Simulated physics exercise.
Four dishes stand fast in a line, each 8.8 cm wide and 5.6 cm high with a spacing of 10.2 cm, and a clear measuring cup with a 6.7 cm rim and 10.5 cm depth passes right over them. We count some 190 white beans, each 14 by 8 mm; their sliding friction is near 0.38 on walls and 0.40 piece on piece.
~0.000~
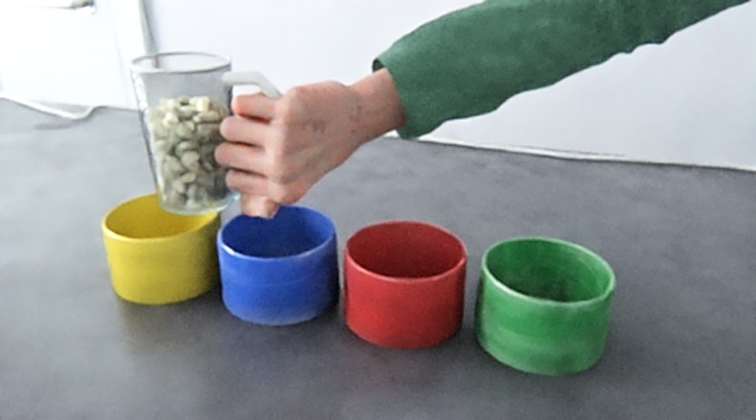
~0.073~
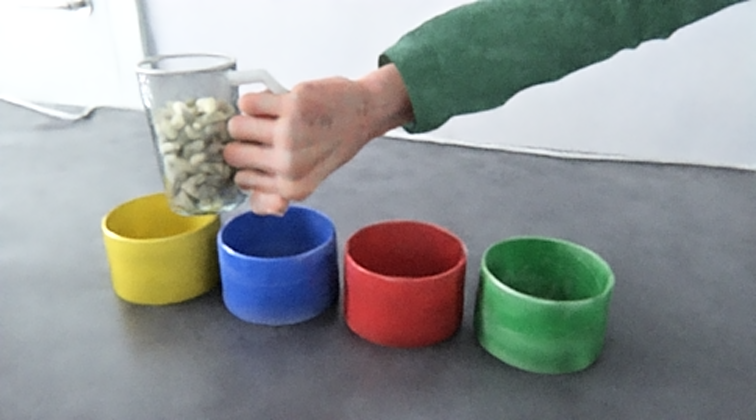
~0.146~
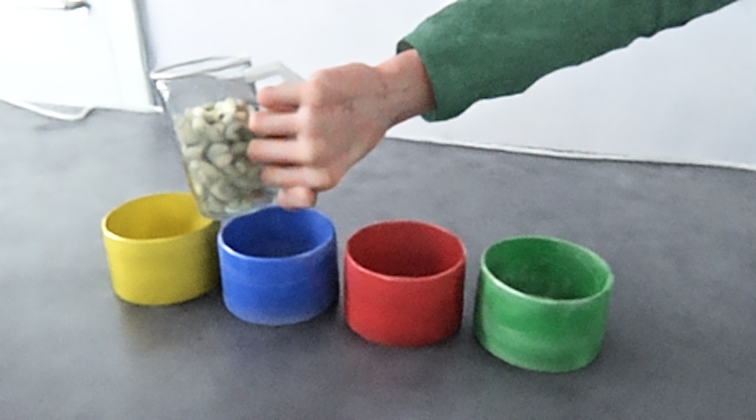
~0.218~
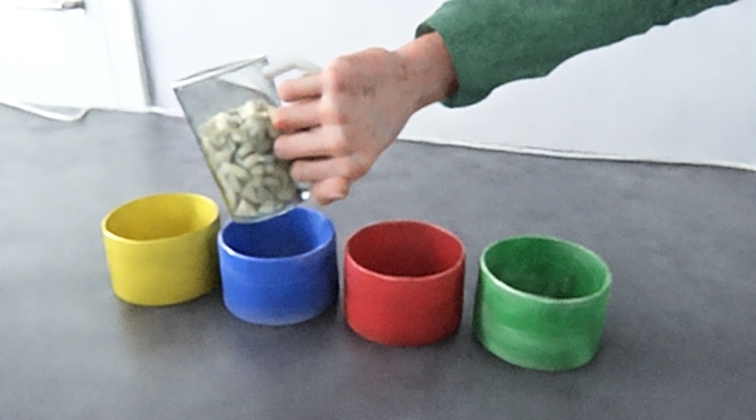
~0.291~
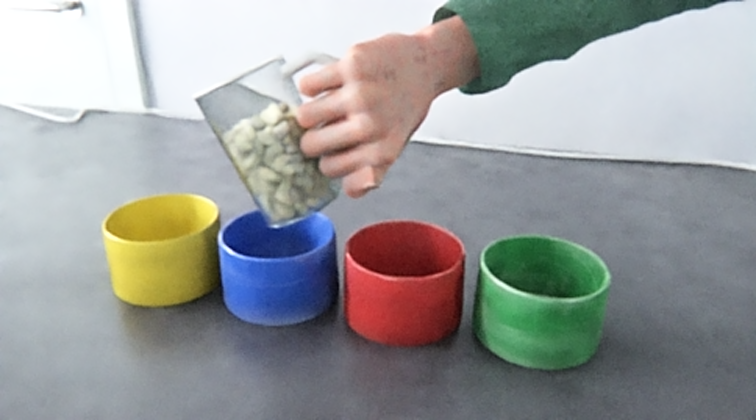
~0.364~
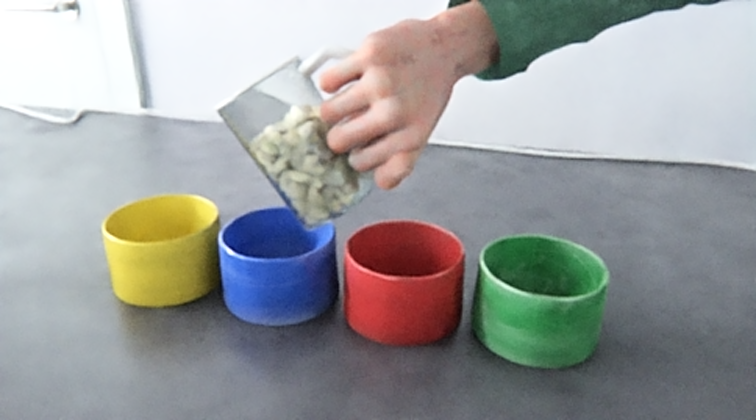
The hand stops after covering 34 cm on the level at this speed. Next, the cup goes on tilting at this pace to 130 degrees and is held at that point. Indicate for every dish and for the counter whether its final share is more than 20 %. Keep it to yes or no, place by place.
Place by place: Red dish no, blue dish no, green dish yes, yellow dish no, counter no.
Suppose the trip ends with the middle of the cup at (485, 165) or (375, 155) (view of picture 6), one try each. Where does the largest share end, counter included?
Try 1 - red; try 2 - blue.
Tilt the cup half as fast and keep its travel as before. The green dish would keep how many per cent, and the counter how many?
Then green 100 and counter 0.
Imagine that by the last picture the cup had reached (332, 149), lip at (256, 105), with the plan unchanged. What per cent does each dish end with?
Kept per dish: Red = 0, blue = 0, green = 100, yellow = 0.
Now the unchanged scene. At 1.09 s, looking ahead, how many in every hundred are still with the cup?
About 95 per cent.
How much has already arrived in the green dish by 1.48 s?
Some 95 in a hundred by then.
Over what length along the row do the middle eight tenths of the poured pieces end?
About 5 cm.
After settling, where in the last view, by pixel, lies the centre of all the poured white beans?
Est. centre at rest: (544, 299) px.
Then, at 0.80 s, tilt 80 degrees; cup holds 100 %.
After 1.09 s, tilt 111 degrees; cup holds 95 %, green 5 %.
After 1.48 s, tilt 130 degrees; cup holds 5 %, green 95 %.
In the end, at 2.0 s, red 0 %, blue 0 %, green 100 %, yellow 0 %, counter 0 %.
